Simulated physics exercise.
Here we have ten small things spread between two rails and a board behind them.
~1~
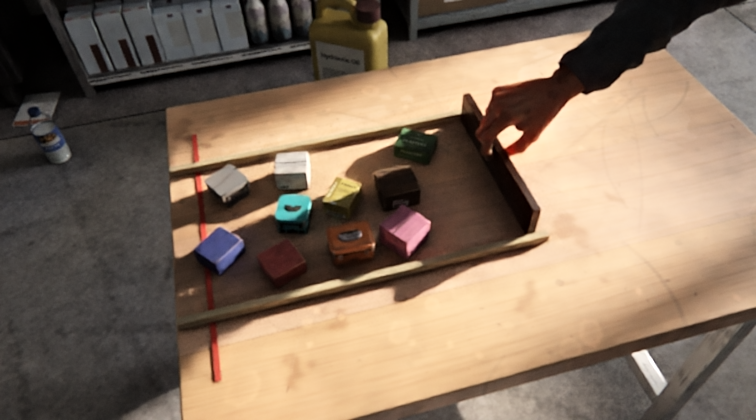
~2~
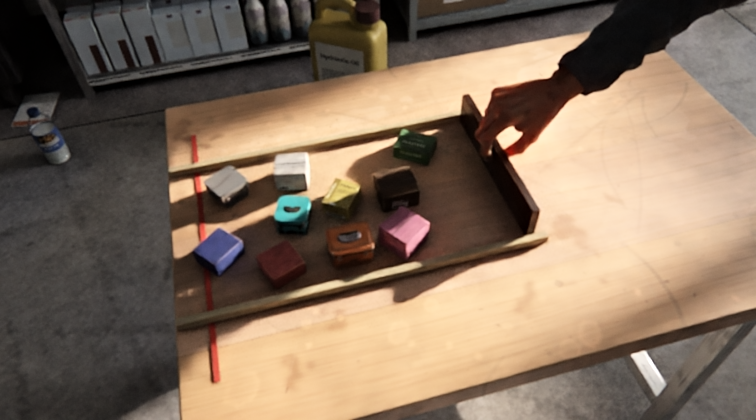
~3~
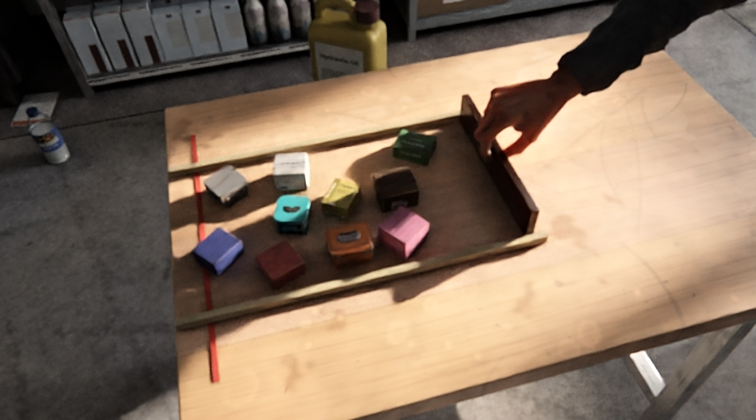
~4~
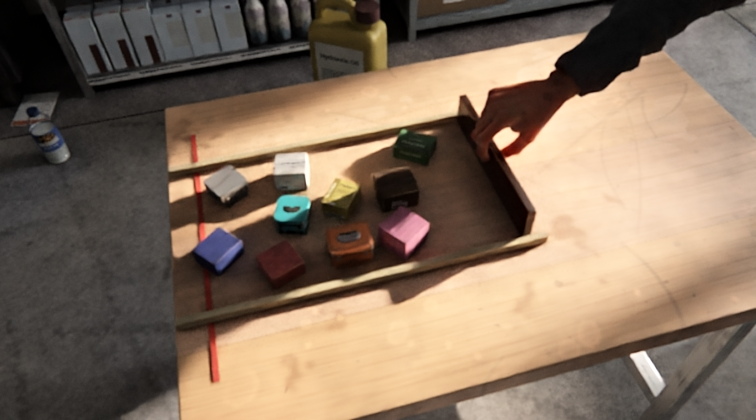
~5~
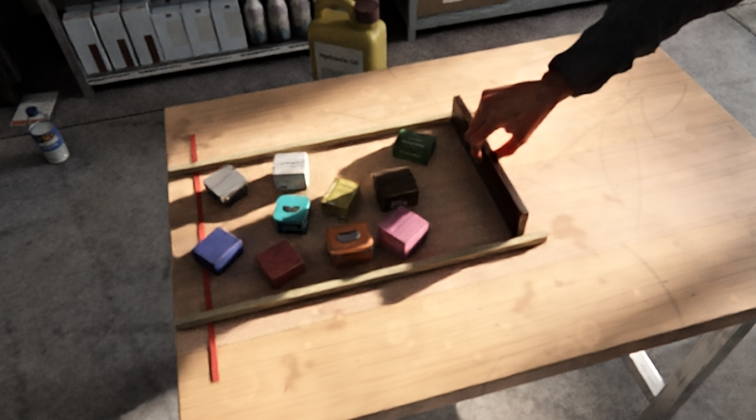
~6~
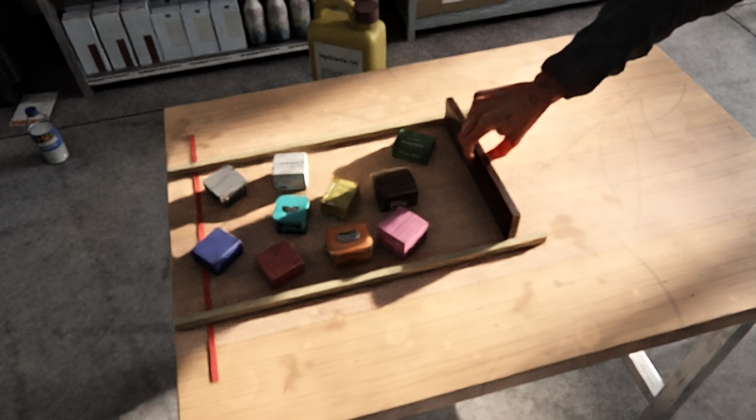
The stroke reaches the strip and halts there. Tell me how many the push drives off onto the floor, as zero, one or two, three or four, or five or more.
Five or more, I think.
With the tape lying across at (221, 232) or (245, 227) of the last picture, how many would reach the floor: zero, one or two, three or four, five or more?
The first spot gives more than four and the second gives three or four.
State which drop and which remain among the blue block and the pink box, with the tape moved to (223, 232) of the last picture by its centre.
The blue block goes off the edge; the pink box stays where it is.
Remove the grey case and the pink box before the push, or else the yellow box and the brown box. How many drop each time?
The count is 5 in one try and 5 in the other, in that order.
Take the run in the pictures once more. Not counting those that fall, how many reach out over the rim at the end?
The answer comes to 3.
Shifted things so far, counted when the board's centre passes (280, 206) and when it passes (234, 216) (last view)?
At that stage 10; at the next, 10.
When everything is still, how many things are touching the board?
Tally at the end: 3.
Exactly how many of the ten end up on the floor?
Exactly 7.
Soon after, none off yet; blue block at rest near (217, 251); grey case at rest near (226, 187); red block at rest near (280, 264).
Then, none off yet; blue block moving near (211, 251); grey case moving near (218, 189); red block moved about its own width near (234, 278).
Further on, none off yet; blue block moved about its own width near (172, 259); grey case tipped well over near (149, 212); red block tipped well over near (152, 314).
At rest, the number that fall off is five or more; fallen, yellow box, orange case, white box, turquoise case, red block, grey case and blue block.
